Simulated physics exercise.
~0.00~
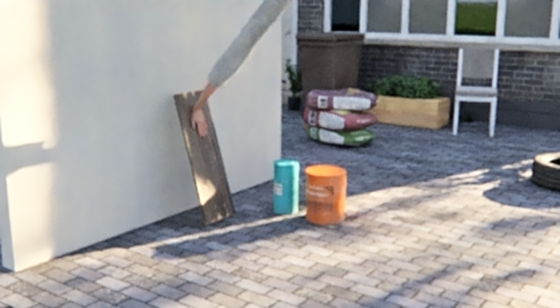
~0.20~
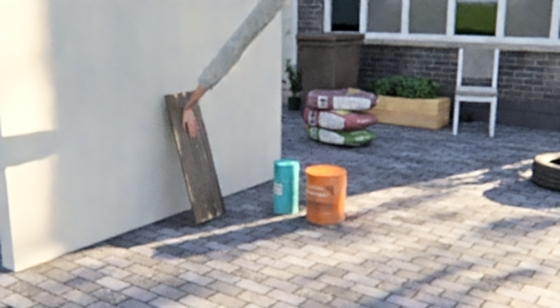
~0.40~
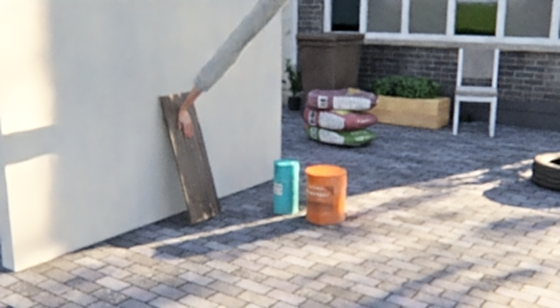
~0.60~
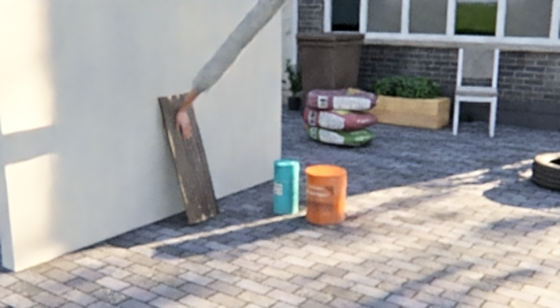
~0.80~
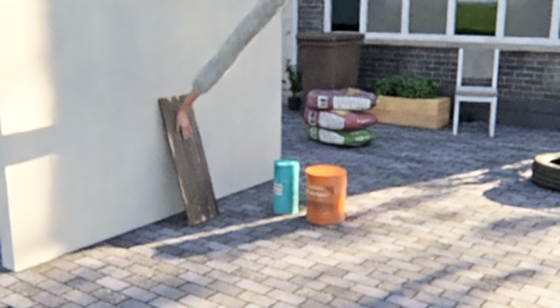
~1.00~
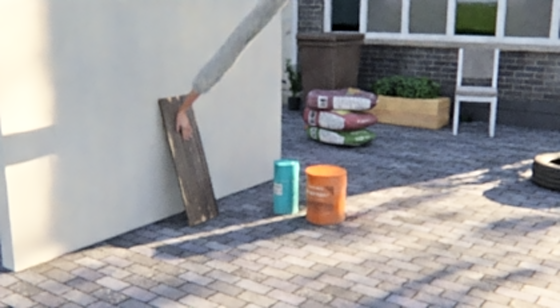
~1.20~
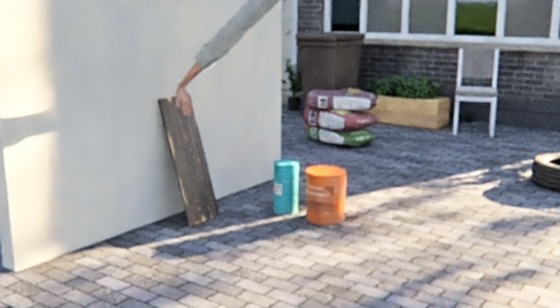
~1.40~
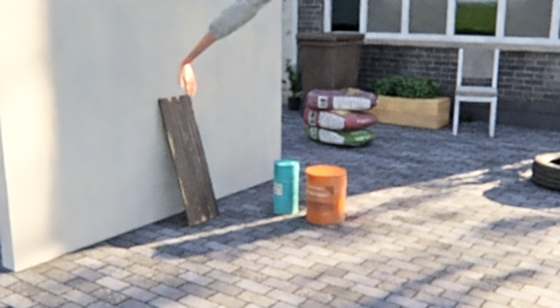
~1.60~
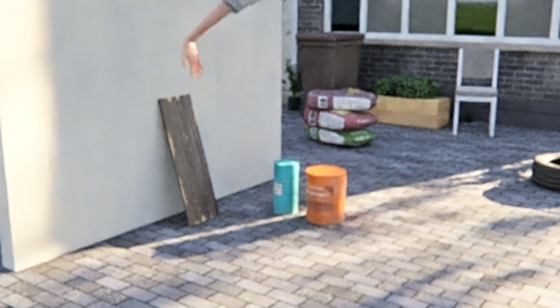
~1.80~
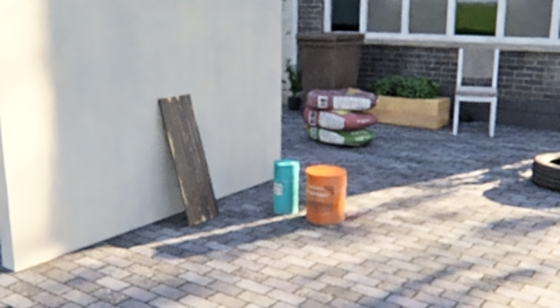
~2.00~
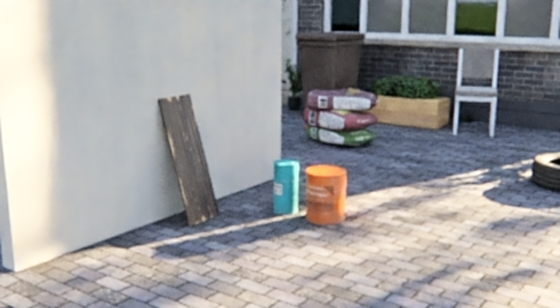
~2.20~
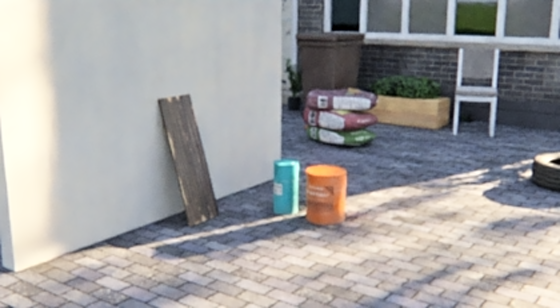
A dark, weathered board is tilted slightly left by a hand until it leans against a pale wall, beside a turquoise canister and an orange pail on the paving. The hand lets go and withdraws upward out of view, and the board stays leaning in place.
